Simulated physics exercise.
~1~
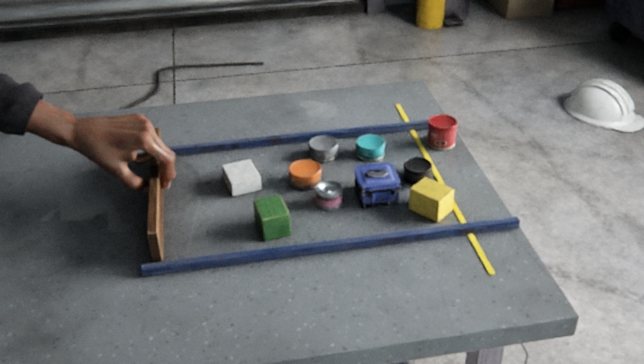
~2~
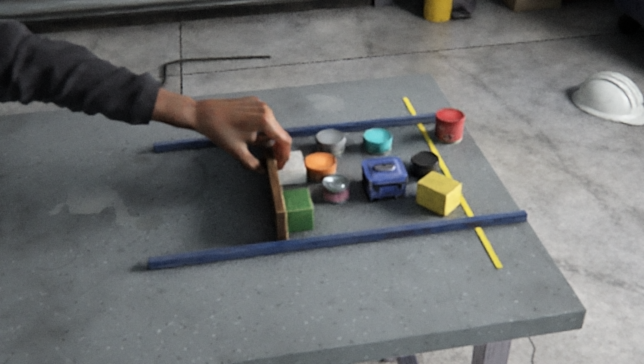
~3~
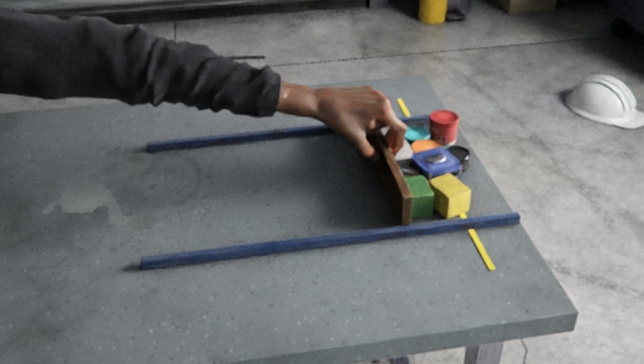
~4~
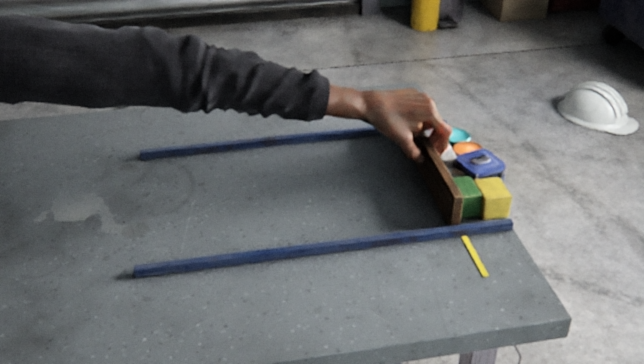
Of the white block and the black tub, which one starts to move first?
The white block starts to move first, pushed along to the right while the black tub is still in its place. The black tub moves only later, as the board comes farther across the table.
